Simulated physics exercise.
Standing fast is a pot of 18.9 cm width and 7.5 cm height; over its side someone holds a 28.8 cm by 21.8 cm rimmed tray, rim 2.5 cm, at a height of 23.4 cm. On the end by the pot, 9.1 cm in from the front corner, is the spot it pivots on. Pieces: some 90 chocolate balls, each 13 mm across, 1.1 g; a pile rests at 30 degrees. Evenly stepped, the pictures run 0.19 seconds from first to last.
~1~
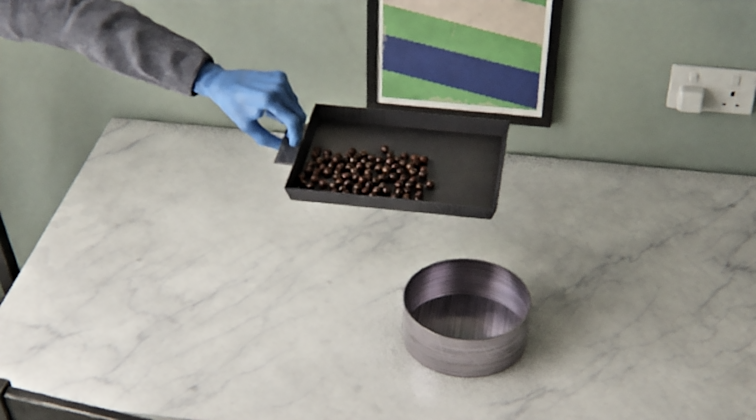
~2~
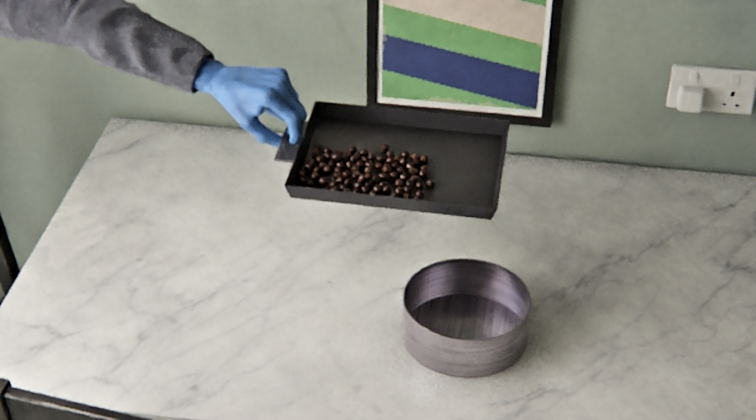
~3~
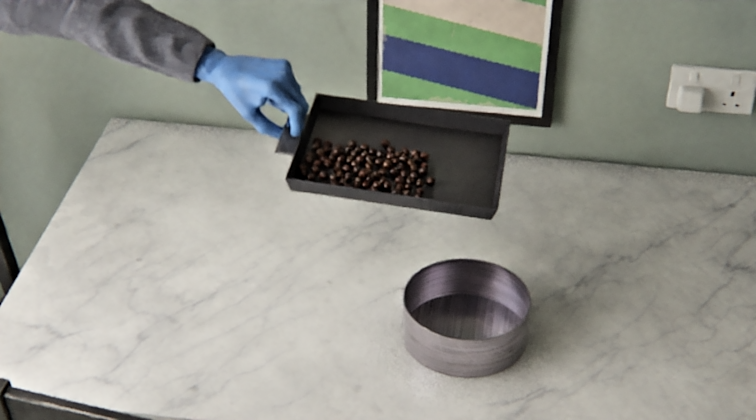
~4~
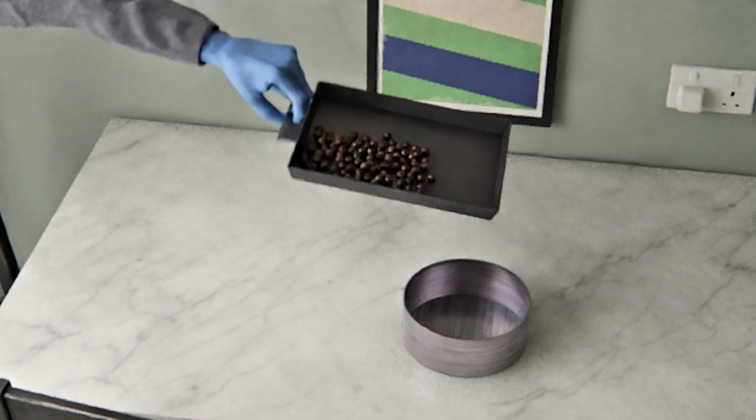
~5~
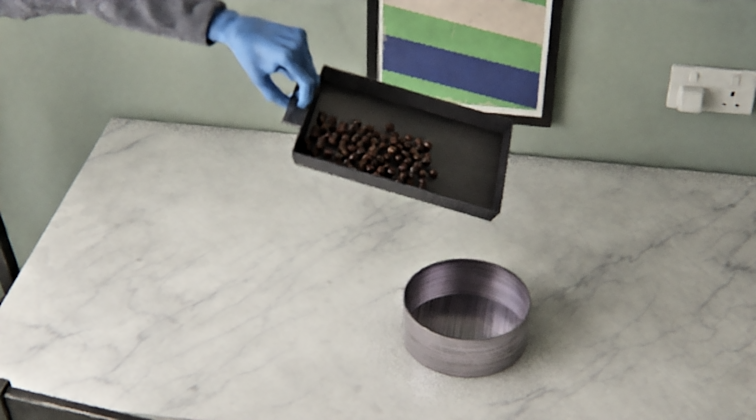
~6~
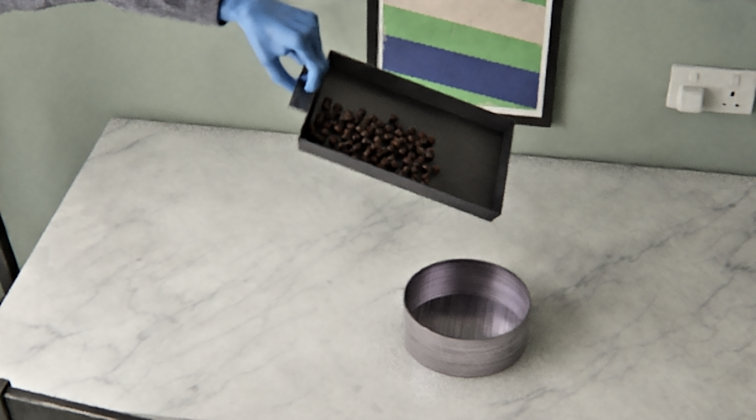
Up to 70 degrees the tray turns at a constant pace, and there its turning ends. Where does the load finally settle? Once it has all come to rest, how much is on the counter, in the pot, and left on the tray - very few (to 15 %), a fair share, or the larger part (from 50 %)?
After it settles. Counter - the larger part, pot - very few, tray - a fair share.
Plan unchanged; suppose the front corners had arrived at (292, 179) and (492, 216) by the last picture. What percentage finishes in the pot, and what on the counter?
The pot gets 75 and the counter 0.
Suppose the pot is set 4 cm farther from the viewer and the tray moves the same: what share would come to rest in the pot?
It would be near 0 per cent.
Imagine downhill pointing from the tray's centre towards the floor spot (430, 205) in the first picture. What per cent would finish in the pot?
Something like 80 per cent of the pieces.
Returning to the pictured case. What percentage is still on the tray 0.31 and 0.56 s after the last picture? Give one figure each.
In turn: 100, 25.
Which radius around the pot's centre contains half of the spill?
Distance: Some 32 cm.
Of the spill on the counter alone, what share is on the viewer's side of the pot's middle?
Some 40 per cent.
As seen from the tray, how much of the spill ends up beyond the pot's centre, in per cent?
I'd put it close to 100 per cent.
Then, 0.18 s after the last picture, tilt 45 degrees; the tray holds 100 %, the pot 0 %.
Then, 0.31 s after the last picture, tilt 64 degrees; the tray holds 100 %, the pot 0 %.
Then, 0.56 s after the last picture, tilt 70 degrees; the tray holds 25 %, the pot 0 %.
In the end, counter 70 %, pot 5 %, tray 25 %.
